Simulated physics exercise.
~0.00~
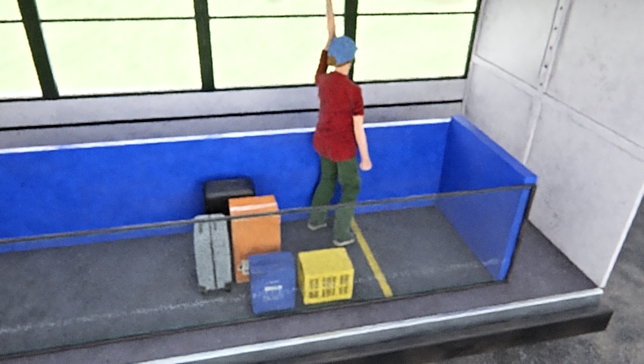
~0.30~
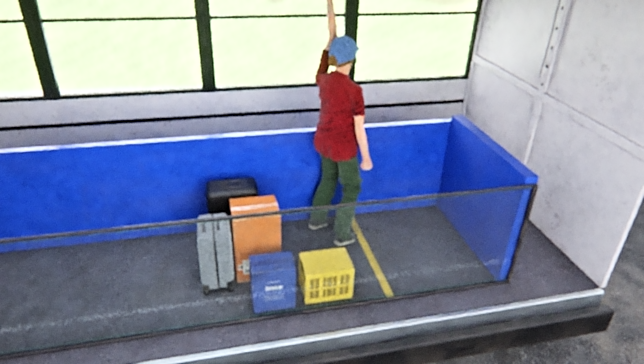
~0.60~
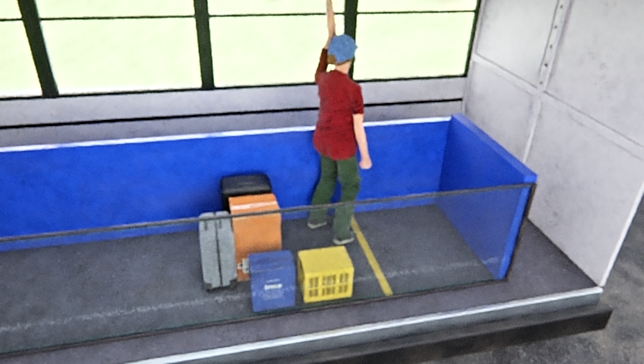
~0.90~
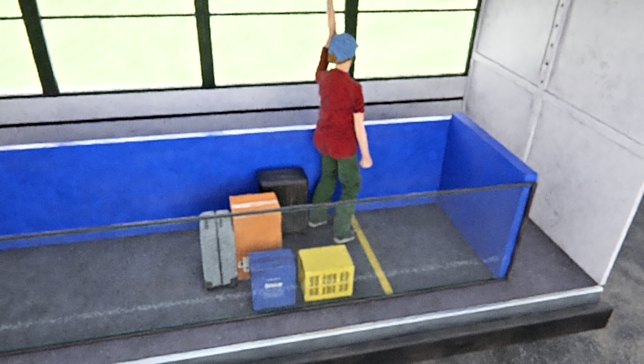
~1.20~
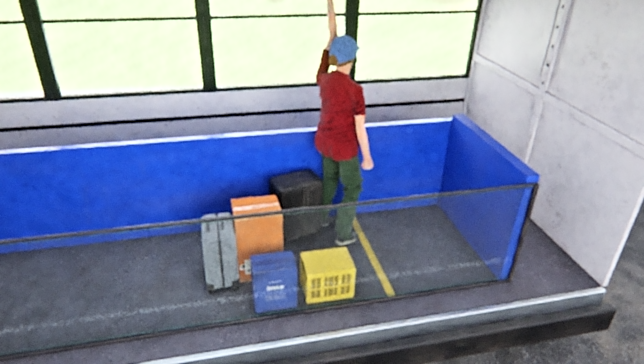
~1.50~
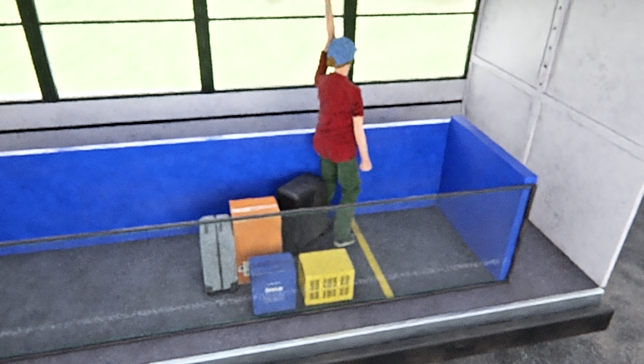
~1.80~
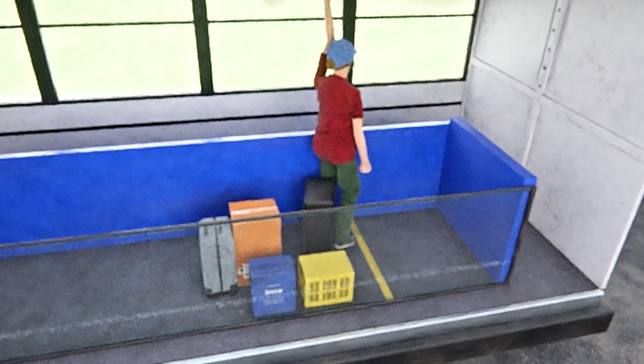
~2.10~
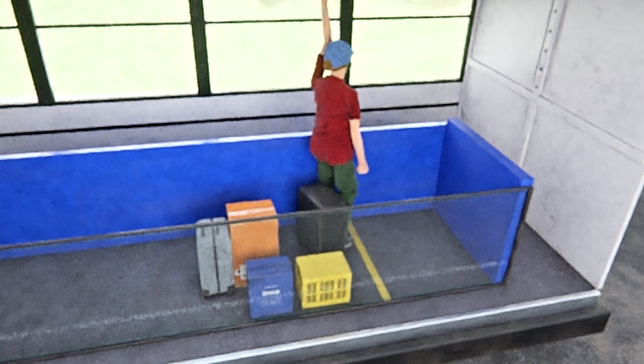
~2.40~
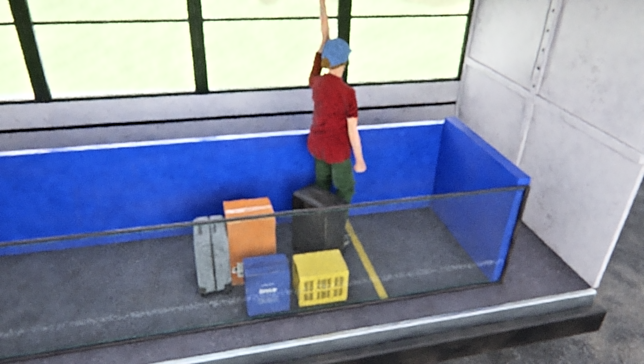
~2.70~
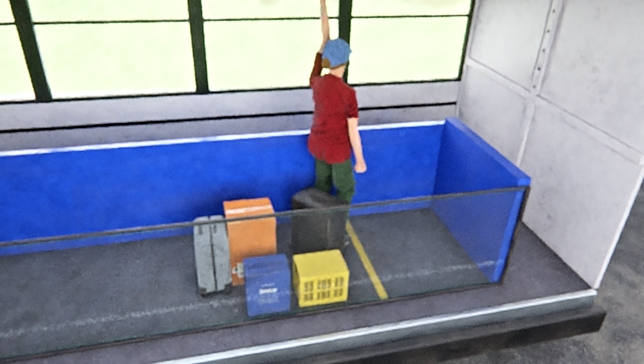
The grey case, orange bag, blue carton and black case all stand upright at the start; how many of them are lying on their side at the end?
None of them are lying on their side. All four are still upright at the end, including the black case that rolls across the bay.
